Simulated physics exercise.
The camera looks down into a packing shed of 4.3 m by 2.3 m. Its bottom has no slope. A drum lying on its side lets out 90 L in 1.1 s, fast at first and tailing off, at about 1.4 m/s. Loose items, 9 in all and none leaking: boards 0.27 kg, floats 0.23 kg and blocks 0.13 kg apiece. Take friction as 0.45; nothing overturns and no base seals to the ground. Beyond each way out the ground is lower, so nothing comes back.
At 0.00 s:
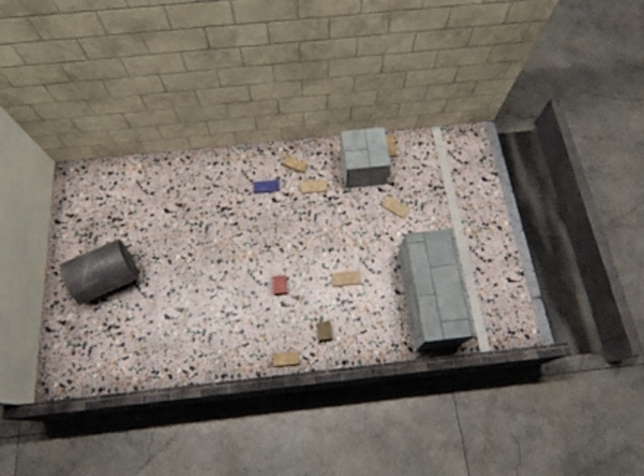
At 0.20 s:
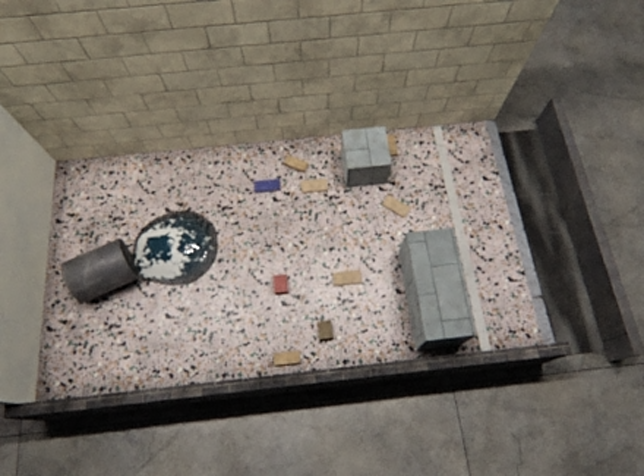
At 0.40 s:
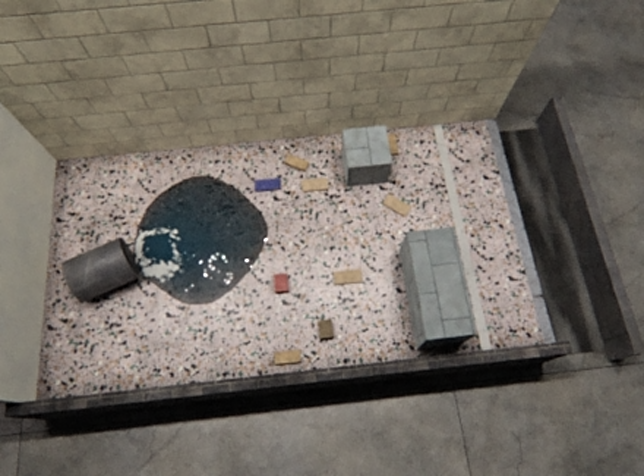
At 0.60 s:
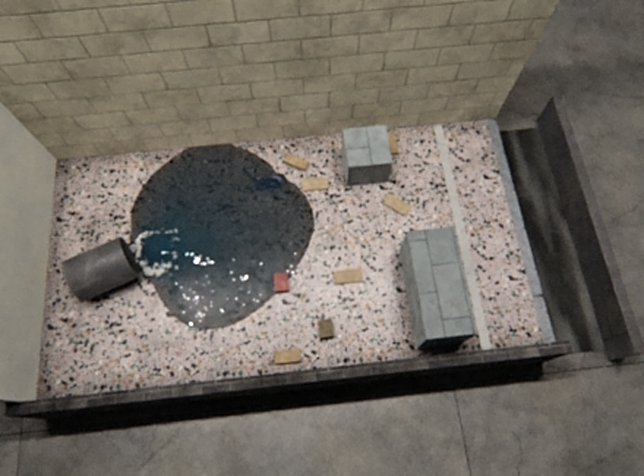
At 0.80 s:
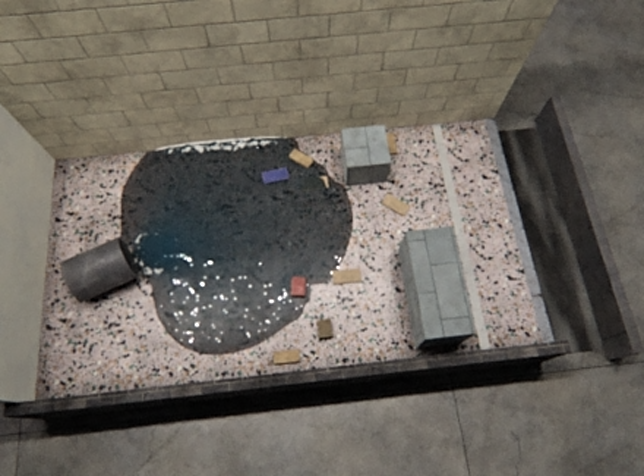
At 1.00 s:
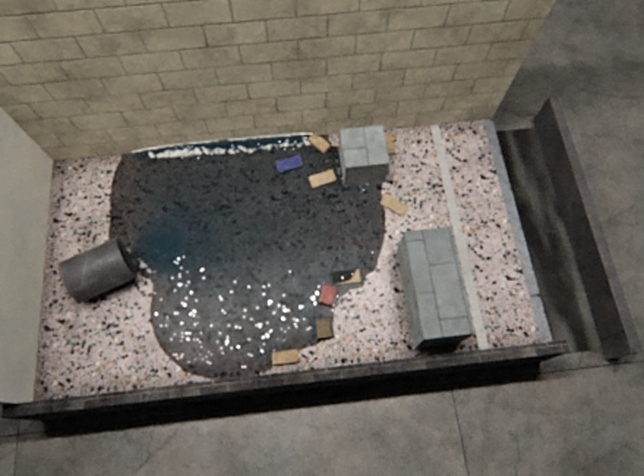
Dark water pours from a drum lying on its side at the left and spreads in a rounded pool across the speckled floor. It widens to the back wall and around the small loose pieces, then shifts the blue board and the red float a little way rightward, reaching the nearer grey block.
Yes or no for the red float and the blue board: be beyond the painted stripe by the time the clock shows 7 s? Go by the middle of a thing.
The red float falls short; the blue board crosses.
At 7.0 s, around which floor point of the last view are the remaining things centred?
Near (275, 318).
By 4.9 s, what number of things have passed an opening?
4 of them.
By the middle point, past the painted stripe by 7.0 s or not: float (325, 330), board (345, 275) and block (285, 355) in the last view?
In turn: Short, short, short.
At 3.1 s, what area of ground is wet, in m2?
Roughly 5.5 m2.
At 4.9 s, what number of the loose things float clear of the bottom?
At that moment 5.
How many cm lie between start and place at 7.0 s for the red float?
Roughly 60 cm.
After 1.4 s the red float is near (390, 314), 1.0 m from its start, aground; the blue board is near (327, 144), 0.7 m from its start, afloat; 0 of 9 are over the mark; 6 afloat.
After 3.1 s the red float is near (393, 309), 1.0 m from its start, afloat; the blue board has gone out; 4 of 9 are over the mark; 5 afloat.
After 4.9 s the red float is near (358, 280), 0.7 m from its start, afloat; the blue board has gone out; 4 of 9 are over the mark; 5 afloat.
After 7.0 s the red float is near (344, 276), 0.6 m from its start, aground; the blue board has gone out; 4 of 9 are over the mark; 3 afloat.
